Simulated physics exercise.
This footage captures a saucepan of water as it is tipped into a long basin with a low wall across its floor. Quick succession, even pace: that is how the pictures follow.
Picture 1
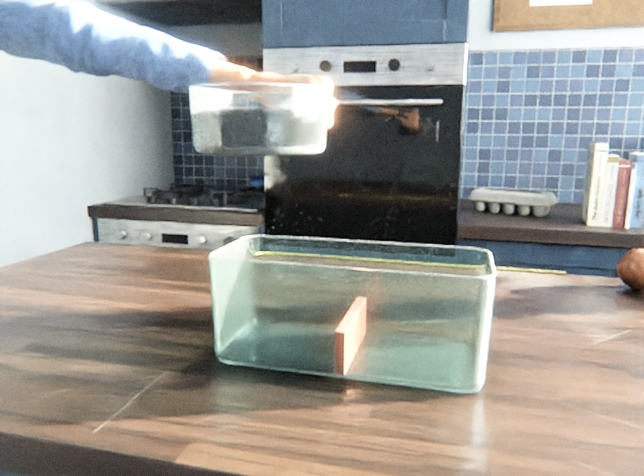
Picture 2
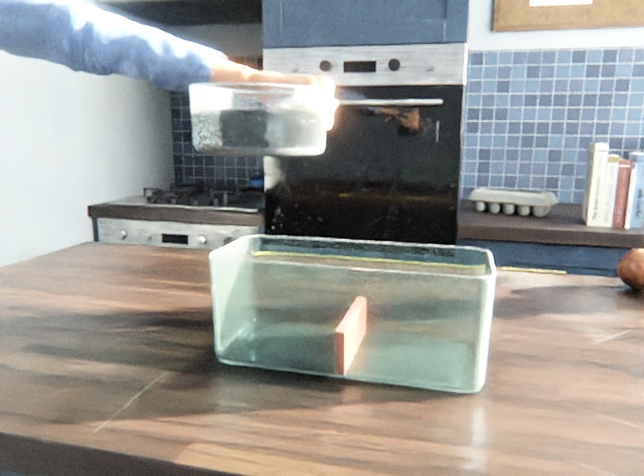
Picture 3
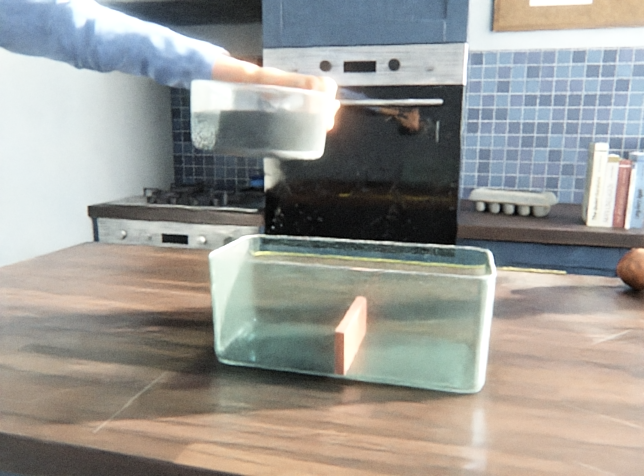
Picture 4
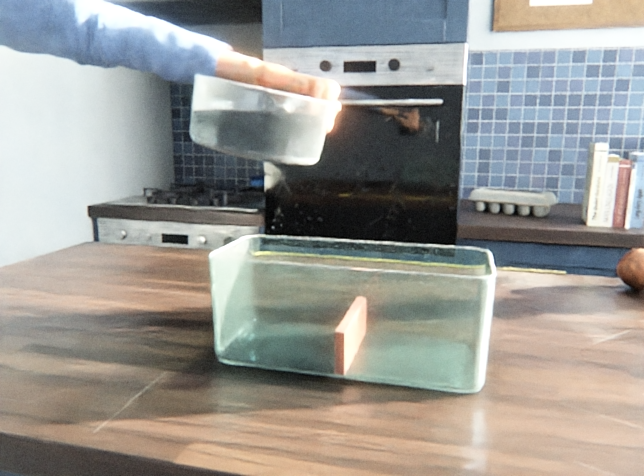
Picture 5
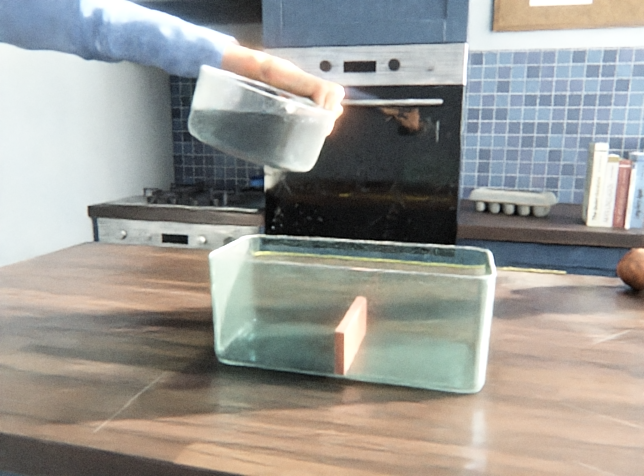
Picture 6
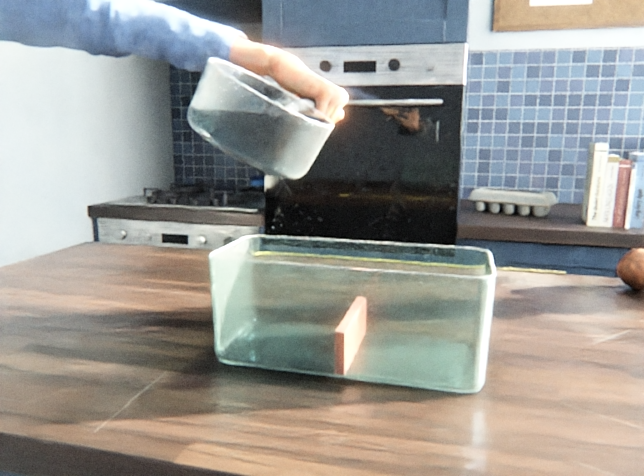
The clip opens on a hand holding a clear container of water level above a long glass basin with a small reddish wall on its floor, set on a wooden kitchen counter. The hand then tilts the container steadily, lowering its right side, while the basin stays still.
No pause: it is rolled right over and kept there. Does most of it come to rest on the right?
Yes, fullest on the right.
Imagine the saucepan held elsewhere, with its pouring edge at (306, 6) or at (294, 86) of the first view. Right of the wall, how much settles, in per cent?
It comes to 65 % the first time and 30 % the second.
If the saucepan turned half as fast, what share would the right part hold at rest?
It comes to about 75 per cent.
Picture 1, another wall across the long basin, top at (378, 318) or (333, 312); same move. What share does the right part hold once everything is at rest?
Note: Roughly 30 % in case one, 90 % in case two.
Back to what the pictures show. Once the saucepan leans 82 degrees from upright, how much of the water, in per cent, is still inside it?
It still holds around 35 per cent there.
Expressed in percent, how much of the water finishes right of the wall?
It comes to some 65 per cent.
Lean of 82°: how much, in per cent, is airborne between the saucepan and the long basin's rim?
That comes to near 45 percent.
A moment on, the tilt is 82° and 37 per cent is still to pour, 1 is left of the wall and 18 right of it.
Next, the tilt is 94° and 12 per cent is still to pour, 15 is left of the wall and 65 right of it.
Then the tilt is 94° and 3 per cent is still to pour, 28 is left of the wall and 65 right of it.
Later the tilt is 94° and 1 per cent is still to pour, 32 is left of the wall and 66 right of it.
In the end 34 per cent lies left of the wall, 66 right of it and 1 outside.
